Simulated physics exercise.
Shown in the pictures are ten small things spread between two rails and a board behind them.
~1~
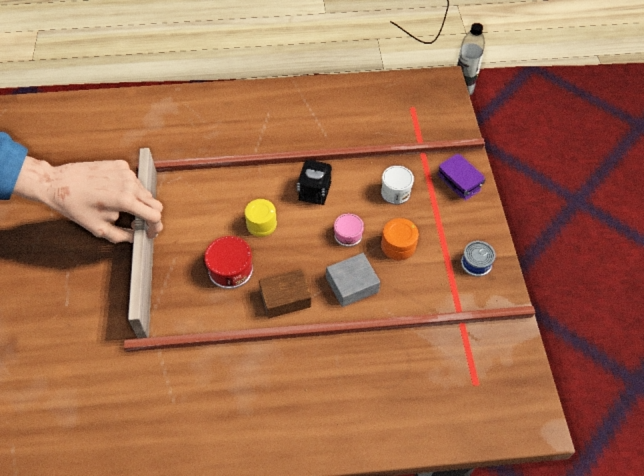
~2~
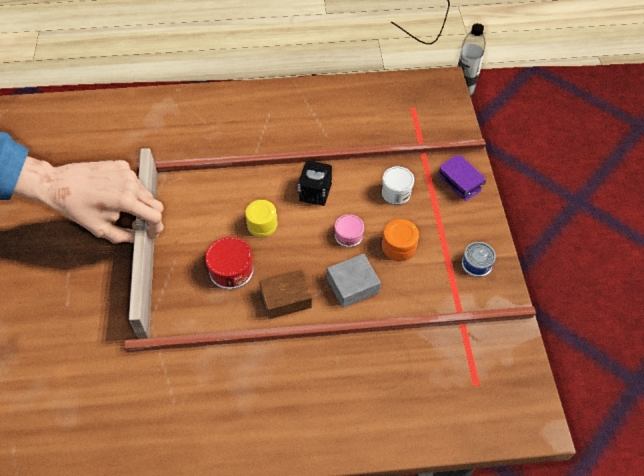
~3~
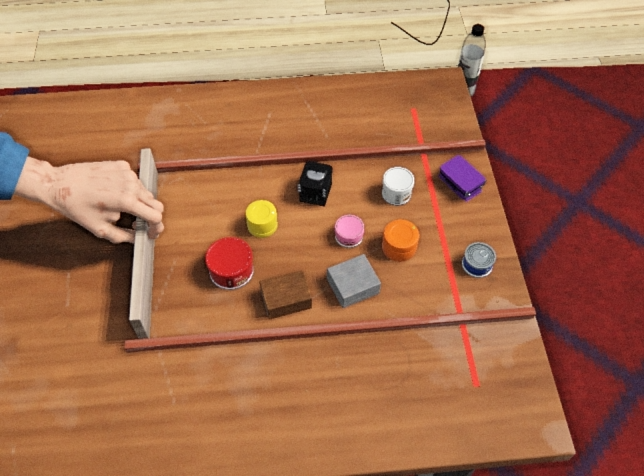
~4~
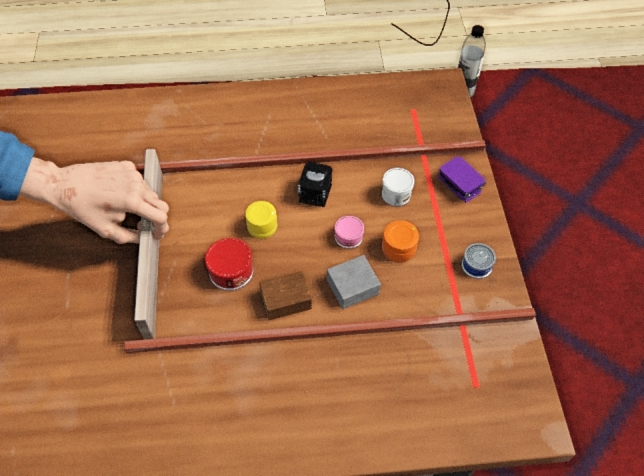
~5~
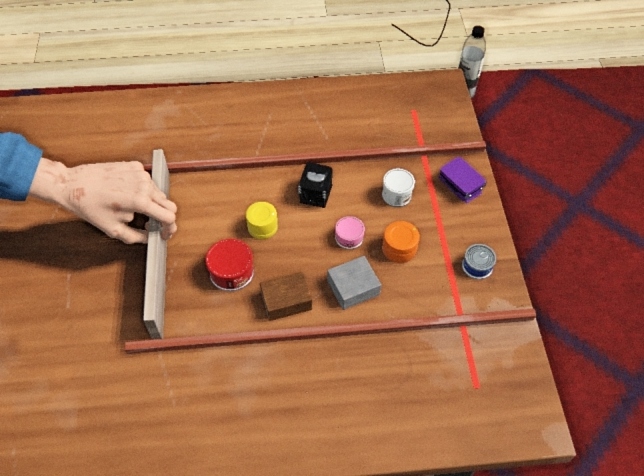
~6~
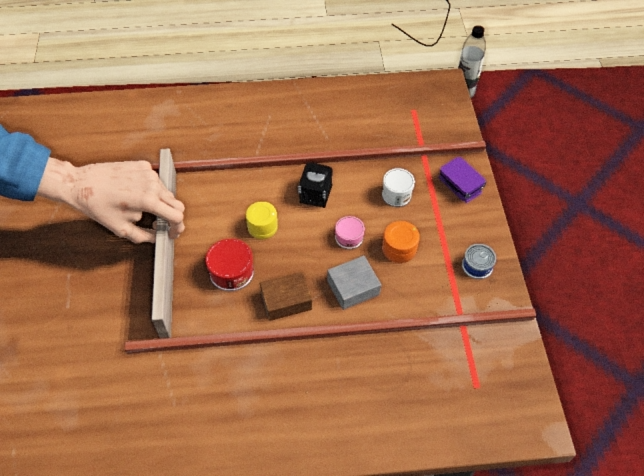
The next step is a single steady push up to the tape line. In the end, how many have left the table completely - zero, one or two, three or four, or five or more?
Count off: One, maybe two.
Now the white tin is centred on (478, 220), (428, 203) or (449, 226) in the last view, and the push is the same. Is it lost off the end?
In turn it is kept; does not fall; holds on.
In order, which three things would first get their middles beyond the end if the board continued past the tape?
Order, earliest first: Blue tin, purple case, grey block.
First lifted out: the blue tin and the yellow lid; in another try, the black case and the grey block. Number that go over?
0 in the first case, 0 in the second.
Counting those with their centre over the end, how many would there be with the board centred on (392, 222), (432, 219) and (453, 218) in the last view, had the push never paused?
By position: 0 / 1 / 3.
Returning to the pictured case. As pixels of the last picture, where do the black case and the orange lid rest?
You'll find the black case at roughly (444, 173) and the orange lid at roughly (496, 227).
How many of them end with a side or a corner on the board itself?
Number: 4.
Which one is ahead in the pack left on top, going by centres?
The purple case.
Soon after, none off yet; purple case at rest near (461, 180); blue tin at rest near (479, 261); white tin at rest near (398, 188).
In the end, the number that fall off is one or two; gone, blue tin.
